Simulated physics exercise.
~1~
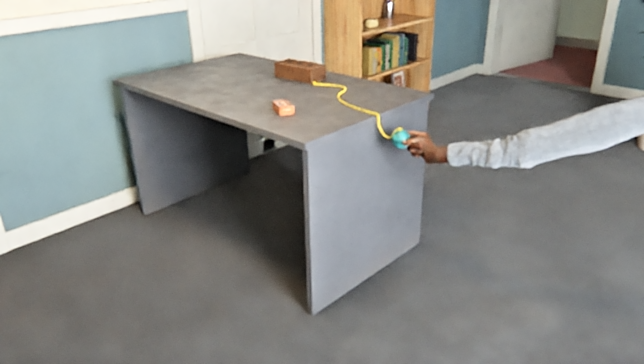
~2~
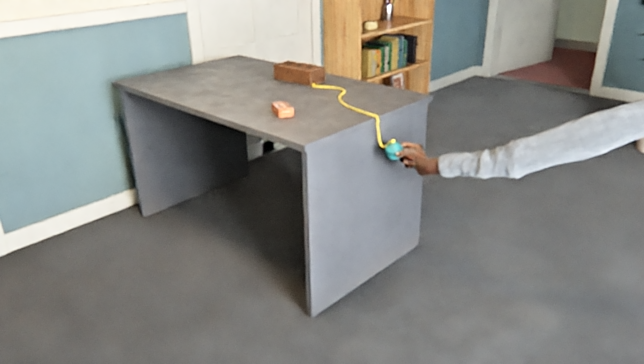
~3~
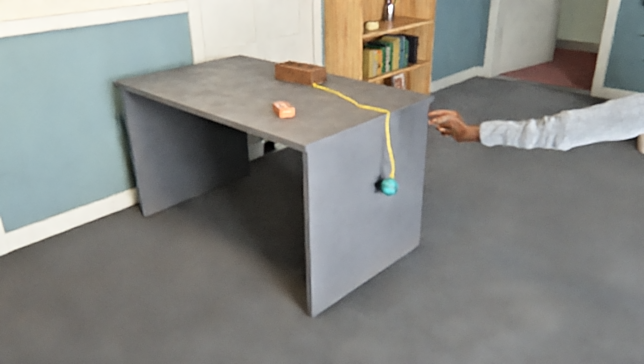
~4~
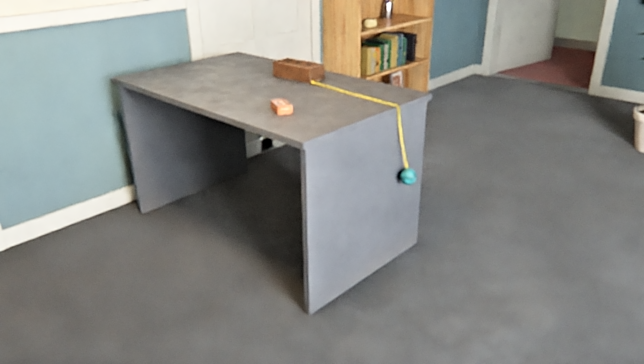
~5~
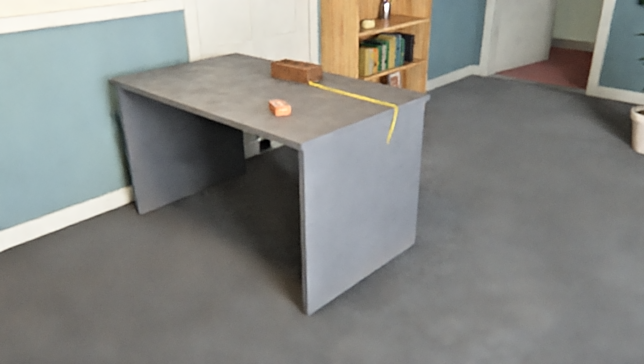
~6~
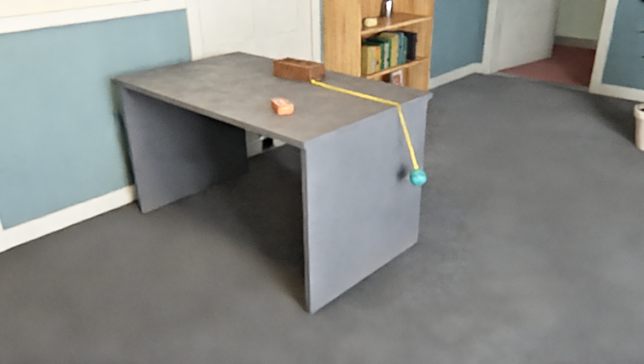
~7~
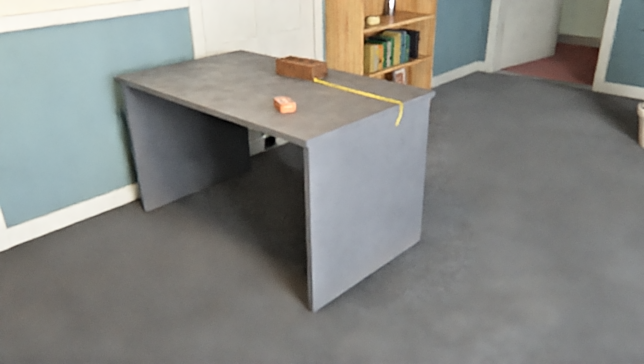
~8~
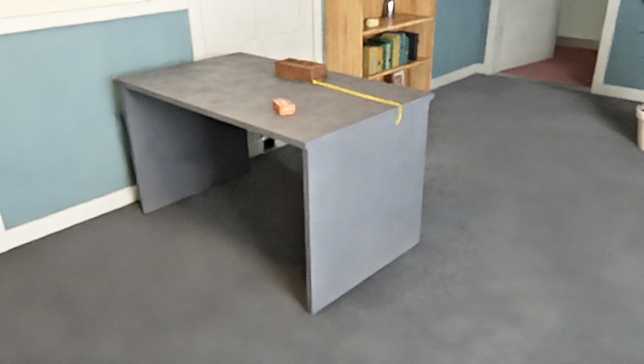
A turquoise ball on a yellow string is released, swings beside the desk, and disappears from view.
